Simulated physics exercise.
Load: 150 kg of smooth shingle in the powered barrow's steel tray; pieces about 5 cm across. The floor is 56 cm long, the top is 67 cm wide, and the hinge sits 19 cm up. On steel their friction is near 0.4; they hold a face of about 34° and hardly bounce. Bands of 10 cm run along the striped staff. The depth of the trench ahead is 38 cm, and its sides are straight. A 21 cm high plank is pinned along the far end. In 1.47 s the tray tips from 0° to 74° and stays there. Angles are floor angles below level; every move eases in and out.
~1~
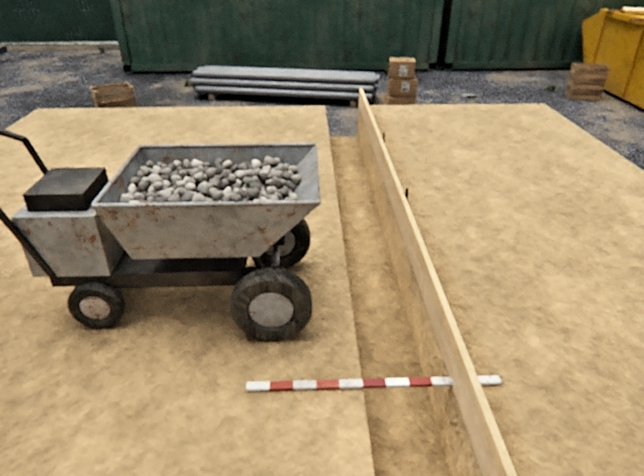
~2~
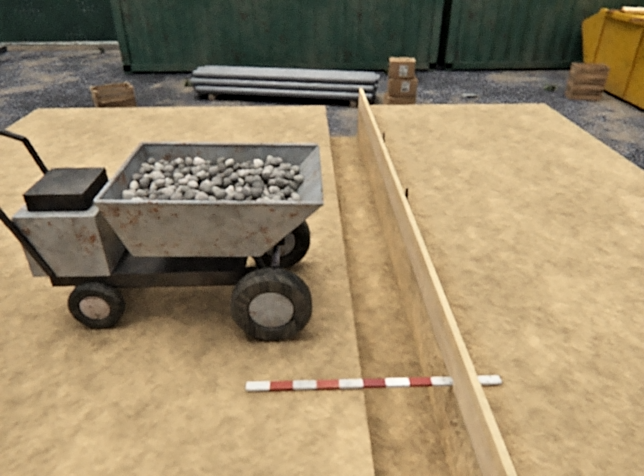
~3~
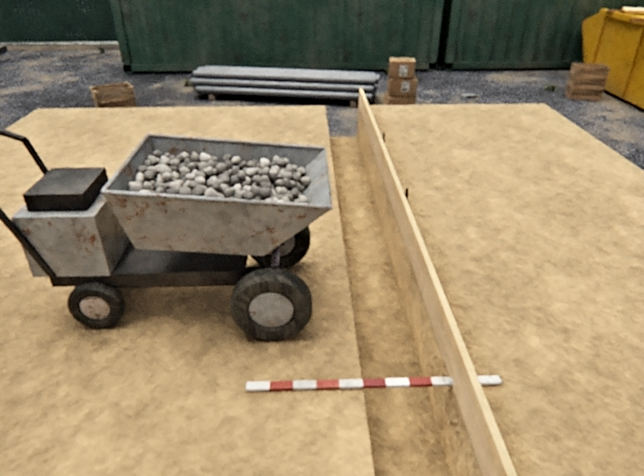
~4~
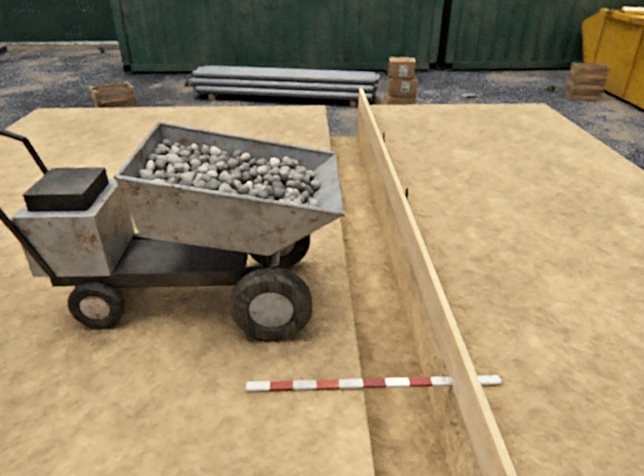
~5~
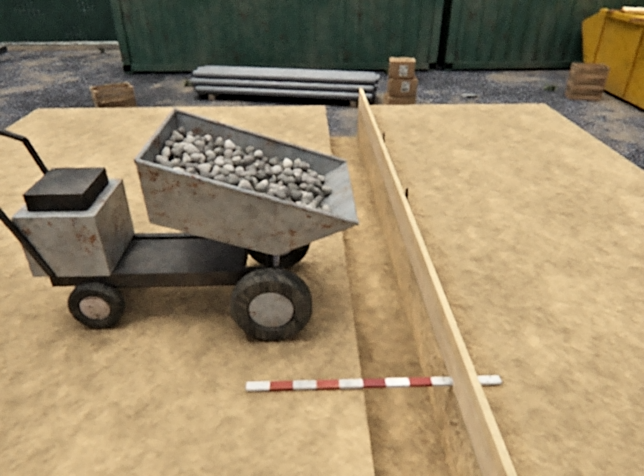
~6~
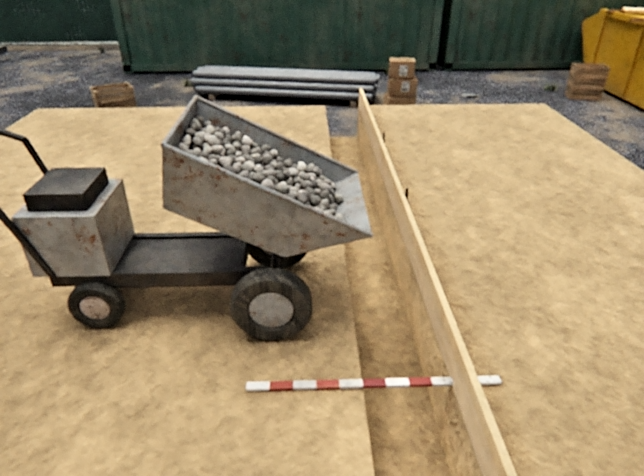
A grey metal cart with black wheels and a tray of rounded grey stones stands at left on tan ground in a yard, seen from slightly above. A long pale plank runs away beside a narrow trench at its right, a red-and-white striped staff lies across in front, and green containers stand behind. The tray tilts steadily, its left end rising and its right lip moving out and down, while the camera stays still.
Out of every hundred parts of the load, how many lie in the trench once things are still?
Around 91 out of 100.
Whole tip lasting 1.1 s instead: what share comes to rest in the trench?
Something close to 90 per cent.
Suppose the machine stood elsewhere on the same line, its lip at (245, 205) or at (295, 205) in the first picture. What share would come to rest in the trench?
Roughly 95 percent for the first, and 100 percent for the second.
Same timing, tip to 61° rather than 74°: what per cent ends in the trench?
I'd guess some 80 in a hundred.
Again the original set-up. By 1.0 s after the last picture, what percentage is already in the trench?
By that moment, roughly 55 per cent of the load.
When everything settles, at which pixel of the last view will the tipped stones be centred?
The stones end up centred near (391, 336).
Then, 0.5 s after the last picture the floor is at 62°, 98 % in the tray, 2 % in the trench; the foremost stones are at (416, 271).
Then, 1.0 s after the last picture the floor is at 74°, 37 % in the tray, 55 % in the trench, 8 % past the trench; the foremost stones are at (498, 286).
Then, 1.3 s after the last picture the floor is at 74°, 6 % in the tray, 85 % in the trench, 9 % past the trench; the foremost stones are at (542, 280).
Then, 3.3 s after the last picture the floor is at 74°, 0 % in the tray, 91 % in the trench, 9 % past the trench; the foremost stones are at (558, 279).
